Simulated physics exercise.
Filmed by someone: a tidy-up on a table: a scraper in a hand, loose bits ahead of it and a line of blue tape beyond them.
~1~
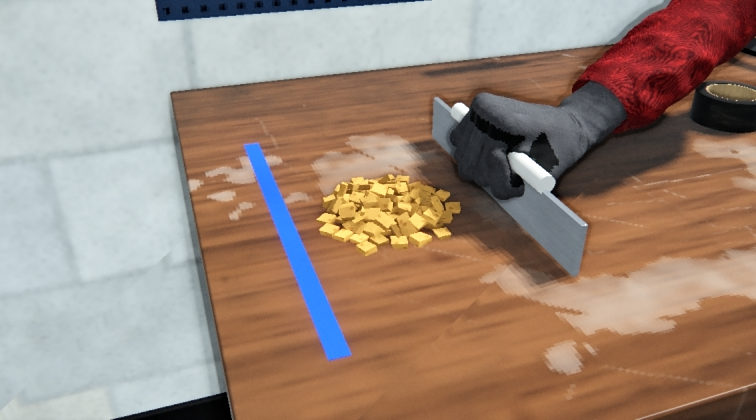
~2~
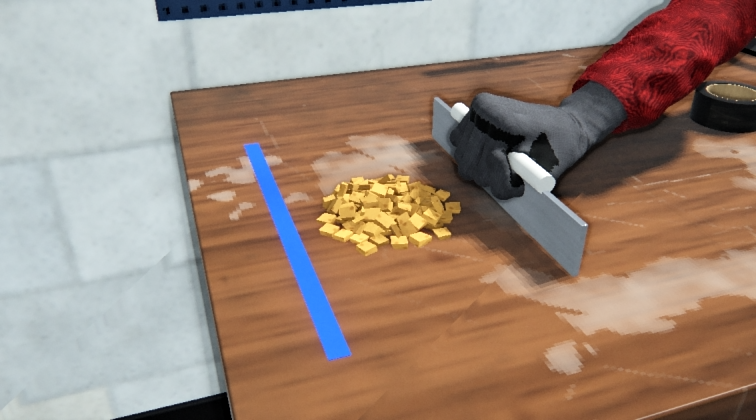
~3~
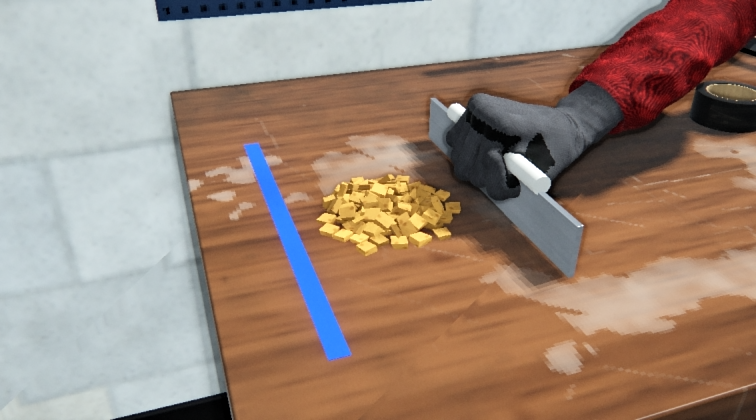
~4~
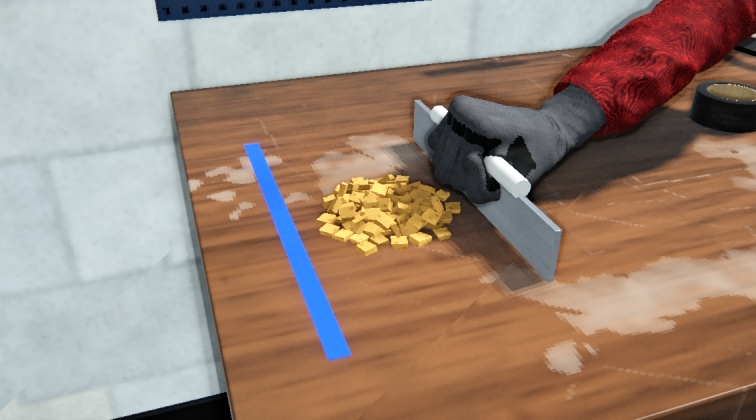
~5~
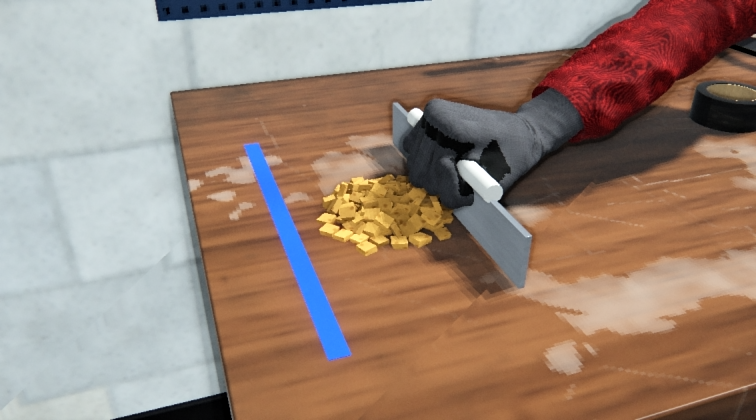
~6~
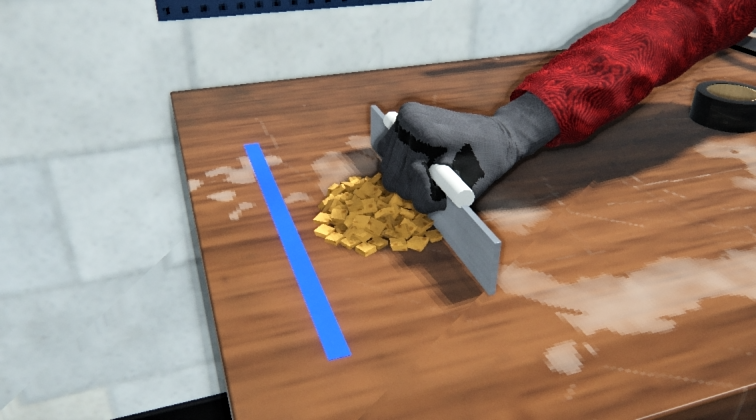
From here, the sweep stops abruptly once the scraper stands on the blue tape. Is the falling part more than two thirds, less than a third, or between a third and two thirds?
It is less than a third.
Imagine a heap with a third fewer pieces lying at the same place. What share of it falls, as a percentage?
I'd expect around 10 per cent.
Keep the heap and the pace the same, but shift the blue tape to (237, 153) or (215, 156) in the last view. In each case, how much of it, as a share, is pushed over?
It would come to 40 percent in the first case and 80 percent in the second.
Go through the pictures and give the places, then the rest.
In the first picture, scraper (567, 237), at rest; blue tape (254, 151), about a palm's width from the edge; edge at (199, 245); the heap (384, 205), cereal squares.
In the second picture, scraper (567, 237), at rest.
In the third picture, scraper (563, 238); the heap (384, 205).
In the fourth picture, scraper (542, 243).
In the fifth picture, scraper (513, 248); the heap (384, 205), just a few pushed along.
In the sixth picture, scraper (484, 254); blue tape (254, 151); edge at (199, 245); the heap (370, 206), the larger part pushed along.
Just after the last frame, scraper still moving, near (346, 172); heap all on the table, its front near (262, 248).
A moment on, scraper stopped at the blue tape; heap about a tenth over the edge.
Further on, scraper stopped at the blue tape; heap roughly a quarter over the edge.
When it is over, scraper stopped at the blue tape; heap roughly a quarter over the edge.
